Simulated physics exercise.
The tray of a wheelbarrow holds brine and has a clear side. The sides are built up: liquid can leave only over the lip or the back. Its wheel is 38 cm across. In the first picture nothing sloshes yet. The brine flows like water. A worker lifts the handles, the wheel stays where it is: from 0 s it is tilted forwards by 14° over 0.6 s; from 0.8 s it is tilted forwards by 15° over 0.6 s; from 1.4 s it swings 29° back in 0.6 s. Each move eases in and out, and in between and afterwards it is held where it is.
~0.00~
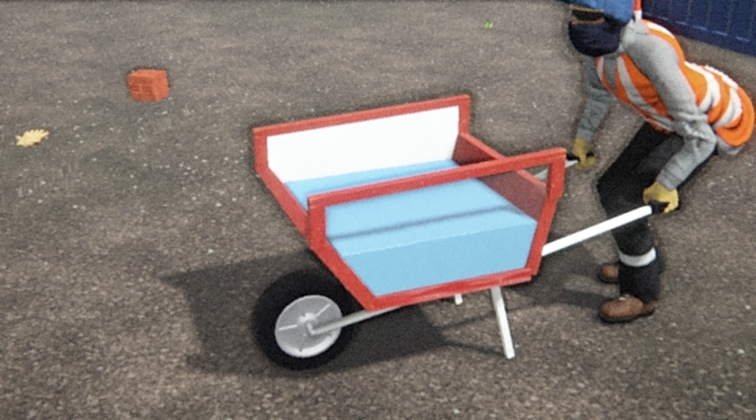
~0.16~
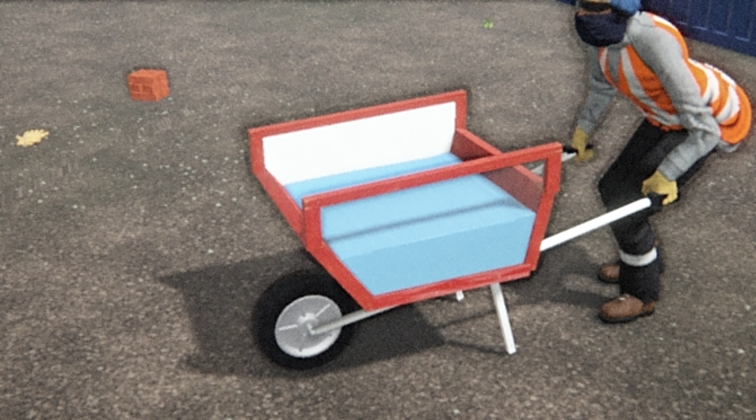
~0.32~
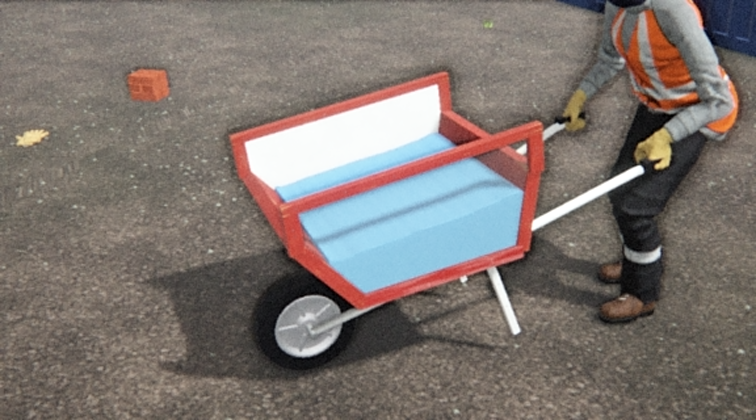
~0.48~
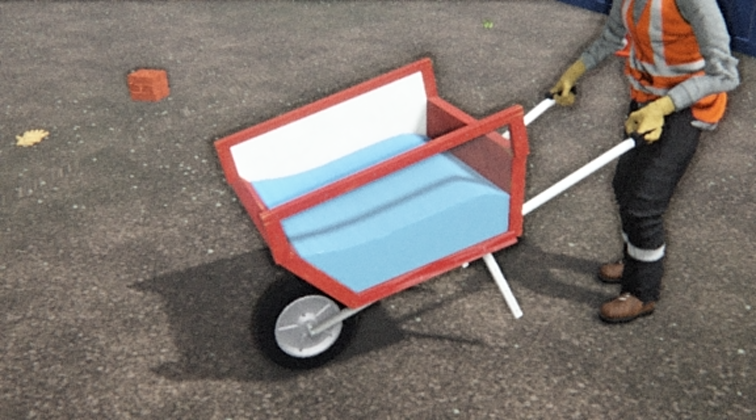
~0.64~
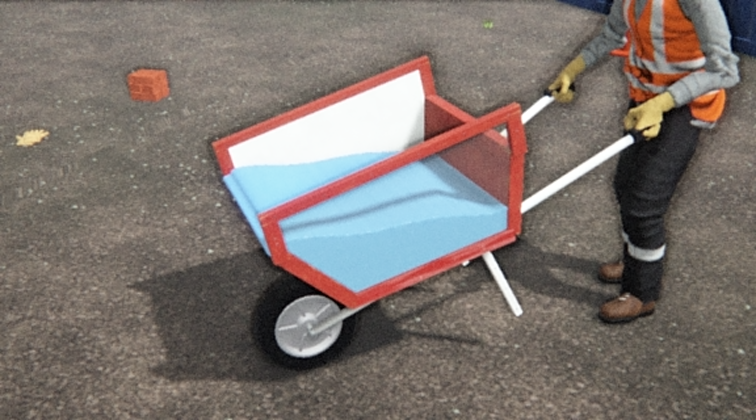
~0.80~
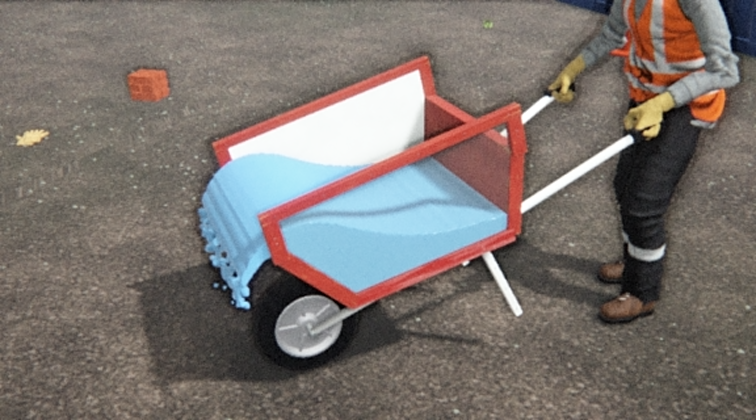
On rough ground, a worker lifts a red wheelbarrow's handles and blue liquid pours out the front.
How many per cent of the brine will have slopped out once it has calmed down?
Some 65 per cent goes overboard.
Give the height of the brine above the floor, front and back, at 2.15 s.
About 6 cm in front and 8 cm behind.
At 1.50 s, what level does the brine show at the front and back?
About 20 cm in front and 0 cm behind.
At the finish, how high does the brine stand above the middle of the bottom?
Roughly 6 cm.
By 1.50 s the barrow is at 28° forwards, the surface stands 21 cm on the front, 0 cm on the back; the loss stands at 28 per cent, over the front.
By 2.15 s the surface stands 6 cm on the front, 8 cm on the back; the loss stands at 60 per cent, over the front.
By 2.80 s the surface stands 5 cm on the front, 6 cm on the back; the loss stands at 63 per cent, over the front.
By 4.89 s the loss stands at 65 per cent, over the front, 48 of 73 litres.
